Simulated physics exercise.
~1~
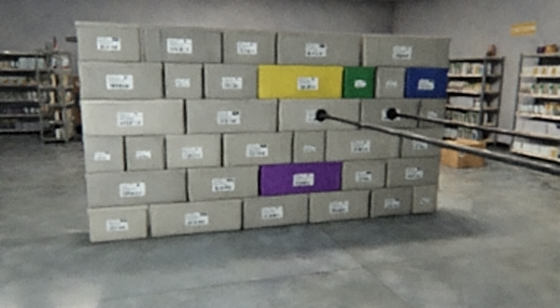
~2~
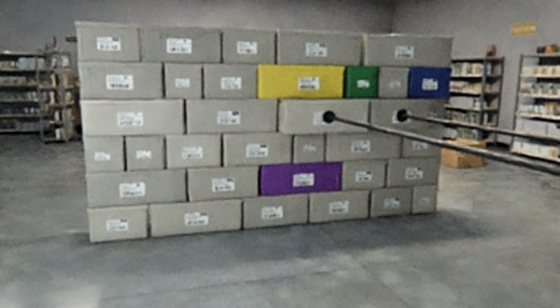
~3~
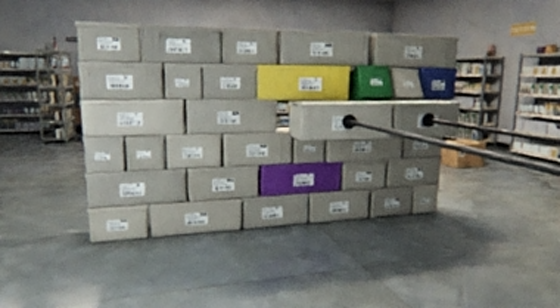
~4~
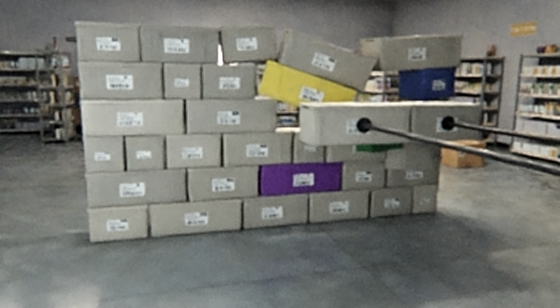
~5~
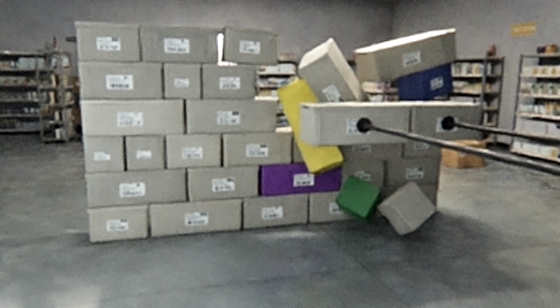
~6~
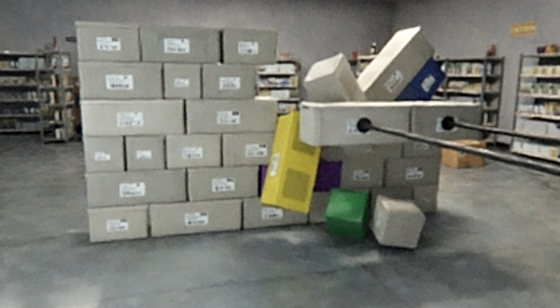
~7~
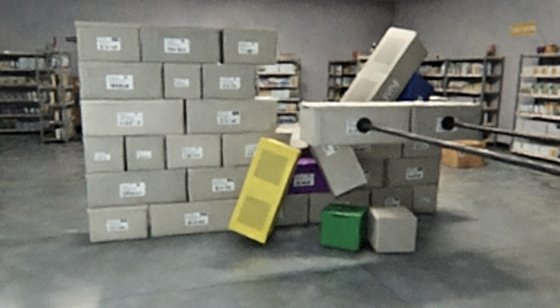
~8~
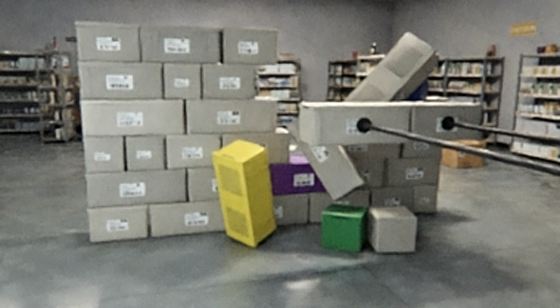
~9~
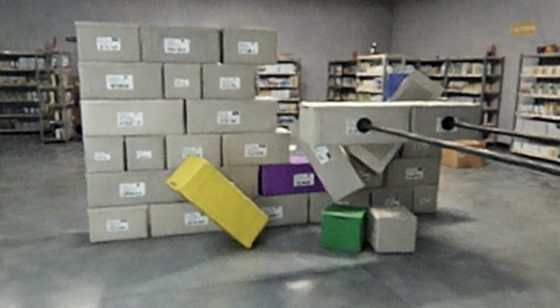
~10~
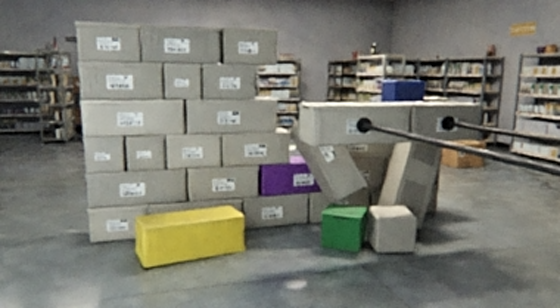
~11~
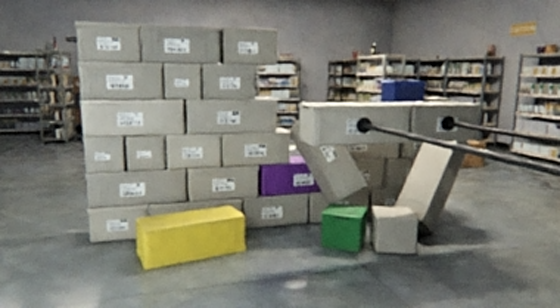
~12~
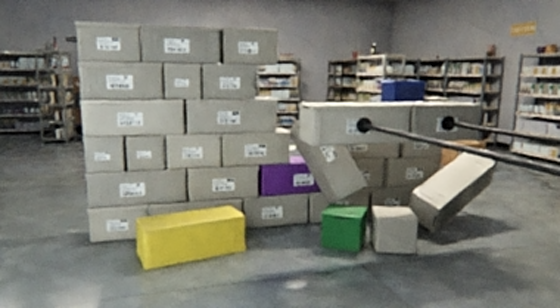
Grey box wall partly collapsing as rods draw two boxes out, yellow and green ones tumbling to the floor, purple staying put.
